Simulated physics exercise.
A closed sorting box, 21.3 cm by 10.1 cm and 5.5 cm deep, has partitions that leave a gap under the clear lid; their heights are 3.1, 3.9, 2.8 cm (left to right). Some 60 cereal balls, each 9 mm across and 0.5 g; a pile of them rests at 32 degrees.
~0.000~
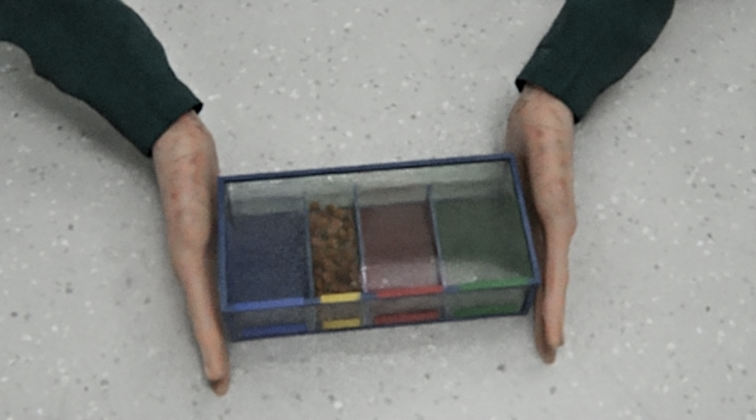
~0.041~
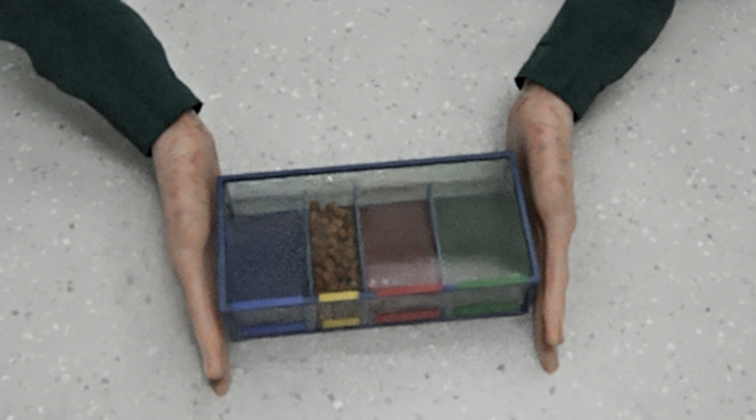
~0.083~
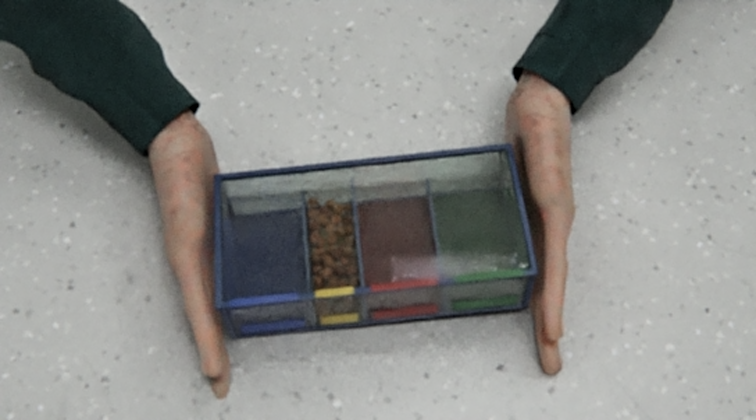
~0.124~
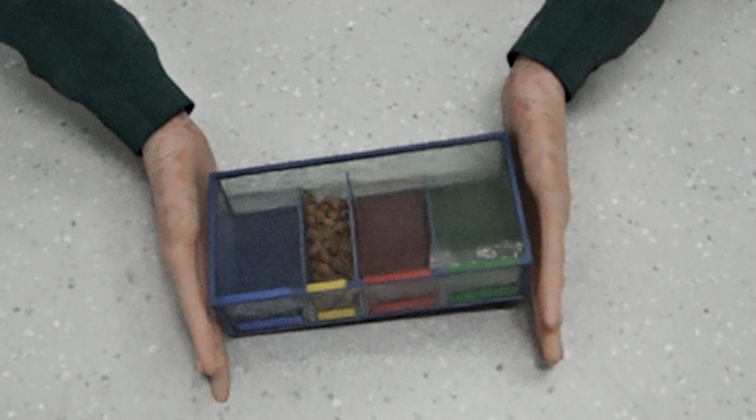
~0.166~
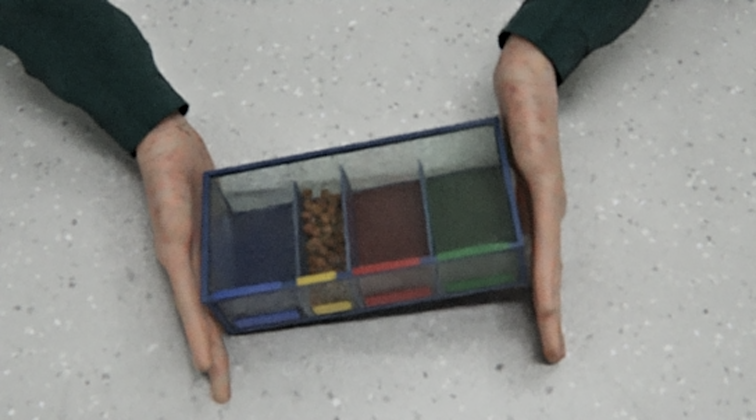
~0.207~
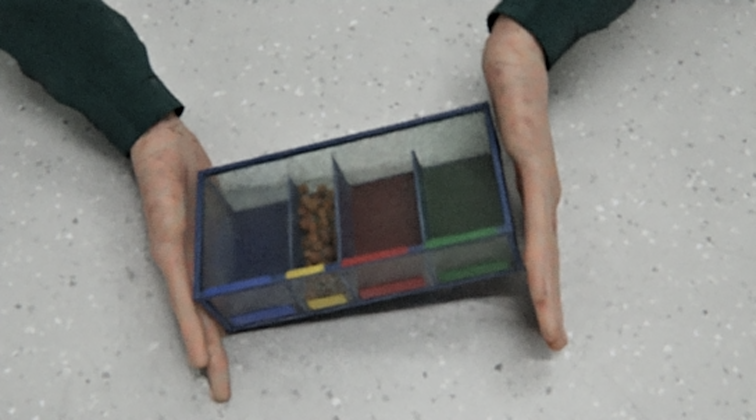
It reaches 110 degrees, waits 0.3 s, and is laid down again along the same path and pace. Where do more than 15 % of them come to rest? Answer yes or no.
Red compartment: No; blue compartment: Yes; green compartment: No; yellow compartment: No.
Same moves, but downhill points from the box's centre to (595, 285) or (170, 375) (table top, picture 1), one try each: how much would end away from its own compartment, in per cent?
Some 50 and 95 per cent.
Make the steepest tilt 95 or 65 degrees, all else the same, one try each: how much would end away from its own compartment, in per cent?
Some 55 and 0 per cent.
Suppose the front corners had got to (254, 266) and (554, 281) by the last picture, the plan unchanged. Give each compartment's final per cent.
Red 15, blue 0, green 35, yellow 55.
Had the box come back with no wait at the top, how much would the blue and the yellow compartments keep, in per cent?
Blue 95; yellow 5.
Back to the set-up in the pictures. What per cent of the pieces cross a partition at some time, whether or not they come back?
Some 100 per cent.
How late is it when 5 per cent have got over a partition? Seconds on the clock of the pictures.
At about 1.00 s.
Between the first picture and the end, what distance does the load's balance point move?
About 6.0 cm.
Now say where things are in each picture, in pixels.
Box tilt 0 degrees, front corners at (227, 307) and (534, 280); yellow 100 %, in the first frame.
Box tilt 1 degrees, front corners at (226, 306) and (534, 278), in the second frame.
Box tilt 3 degrees, front corners at (222, 304) and (531, 271), lowest corner left back, in the third frame.
Box tilt 7 degrees, front corners at (216, 301) and (526, 258), lowest corner left back, in the fourth frame.
Box tilt 12 degrees, front corners at (208, 297) and (517, 243), lowest corner left back, in the fifth frame.
Box tilt 17 degrees, front corners at (200, 294) and (506, 228), lowest corner left back; yellow 100 %. The box's pace is about 115 degrees a second, in the sixth frame.
Then, at 1.21 s, tilt 110 degrees; blue 90 %, yellow 10 %.
After 1.87 s, tilt 58 degrees; blue 100 %.
After 2.58 s, tilt 0 degrees; blue 100 %.
By 3.0 s all is still; red 0 %, blue 100 %, green 0 %, yellow 0 %.
